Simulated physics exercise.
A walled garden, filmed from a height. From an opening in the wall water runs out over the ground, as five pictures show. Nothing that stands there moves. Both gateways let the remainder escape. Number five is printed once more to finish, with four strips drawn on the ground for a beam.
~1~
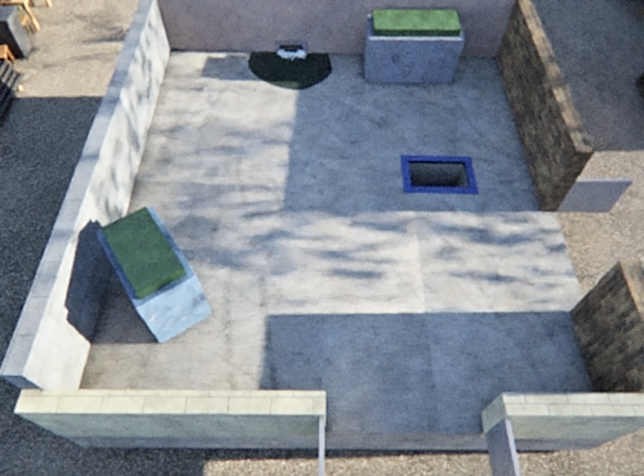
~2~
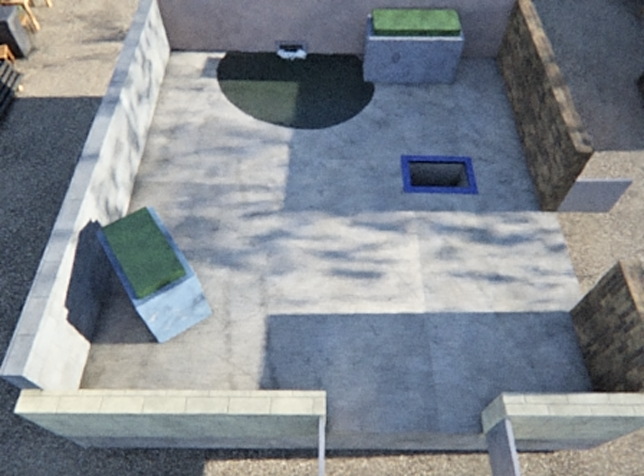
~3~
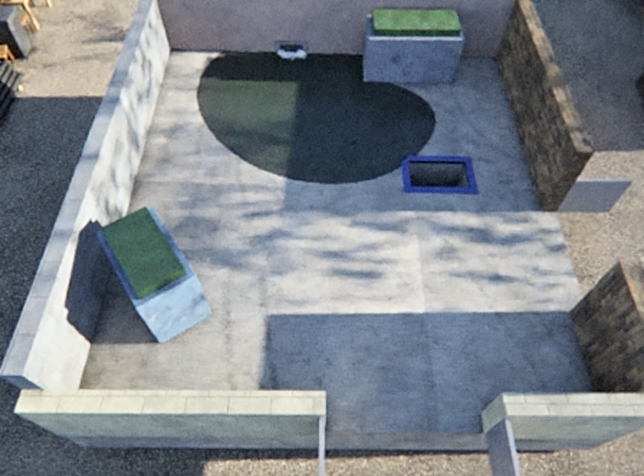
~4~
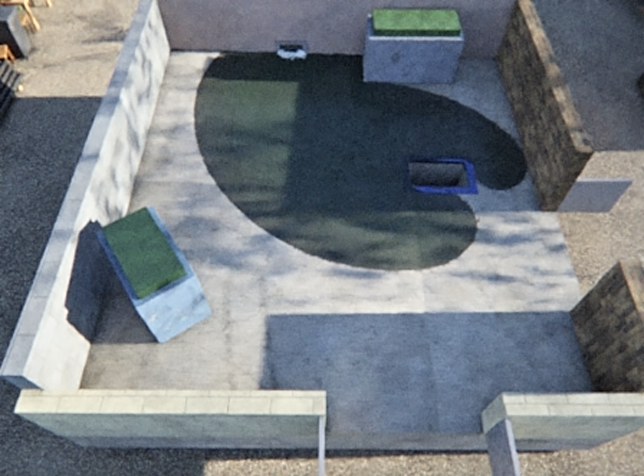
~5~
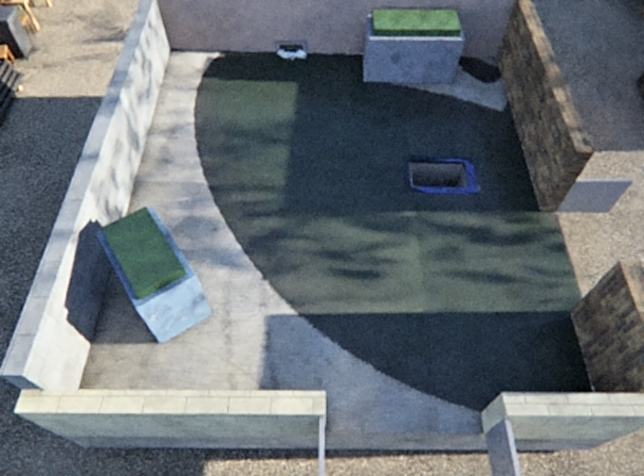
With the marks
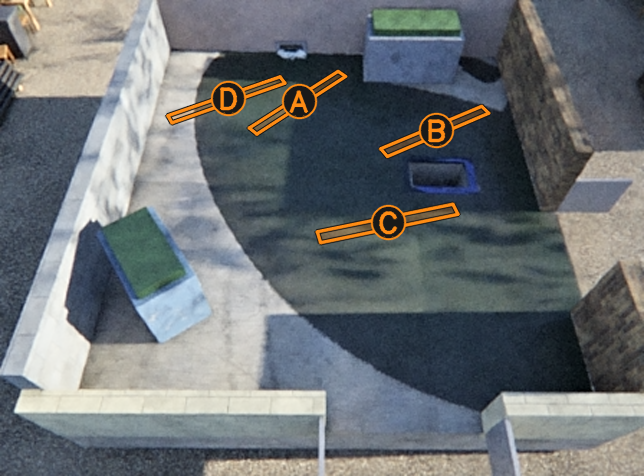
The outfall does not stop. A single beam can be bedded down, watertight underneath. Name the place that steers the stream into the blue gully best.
Use place C.
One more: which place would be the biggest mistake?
The answer is B.
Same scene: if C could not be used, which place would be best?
That would be D.
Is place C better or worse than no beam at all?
It is better.
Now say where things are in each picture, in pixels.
The first picture shows outfall at (291, 47); blue gully at (438, 174); open gate at (403, 412); open gate at (554, 258); 3 % of the ground under water, visible out to (276, 83); blue gully still dry.
In the second picture, 12 % of the ground under water, visible out to (304, 126); blue gully still dry.
In the third picture, 25 % of the ground under water, visible out to (383, 170); blue gully still dry.
In the fourth picture, 43 % of the ground under water, visible out to (443, 255); blue gully taking water.
In the fifth picture, 64 % of the ground under water, visible out to (574, 360); blue gully taking water.
In orange, A from (253, 131) to (341, 73); B from (384, 152) to (485, 109); C from (318, 237) to (455, 209); D from (169, 119) to (282, 80).
For place A, about 15 % of the stream goes into the blue gully, about 85 % out by the gates.
For place B, about 9 % of the stream goes into the blue gully, about 91 % out by the gates.
For place C, about 63 % of the stream goes into the blue gully, about 37 % out by the gates.
For place D, about 39 % of the stream goes into the blue gully, about 61 % out by the gates.
